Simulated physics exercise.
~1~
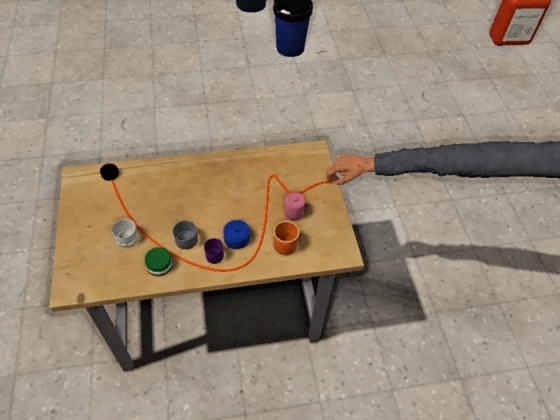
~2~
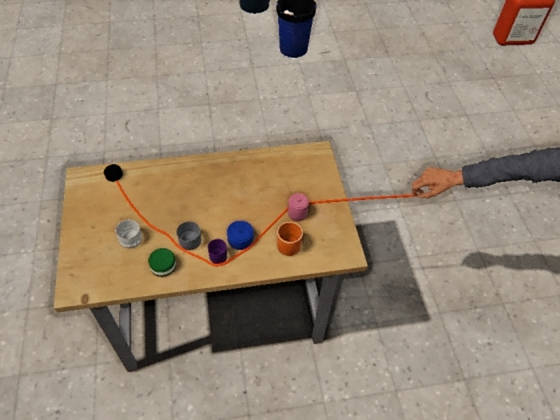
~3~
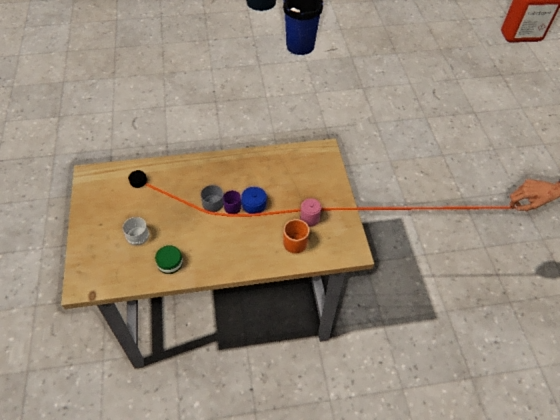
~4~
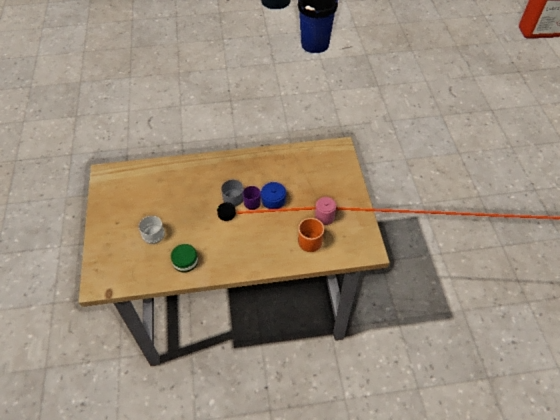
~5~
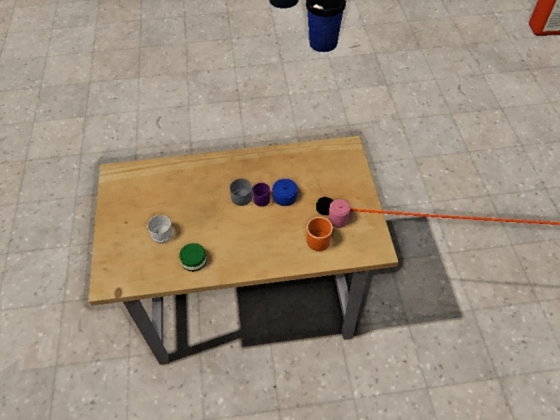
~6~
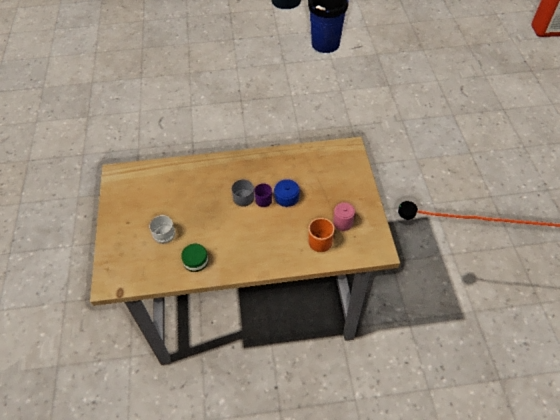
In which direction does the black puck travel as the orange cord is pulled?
The black puck travels to the right, as the viewer sees it, until it passes the edge of the table.
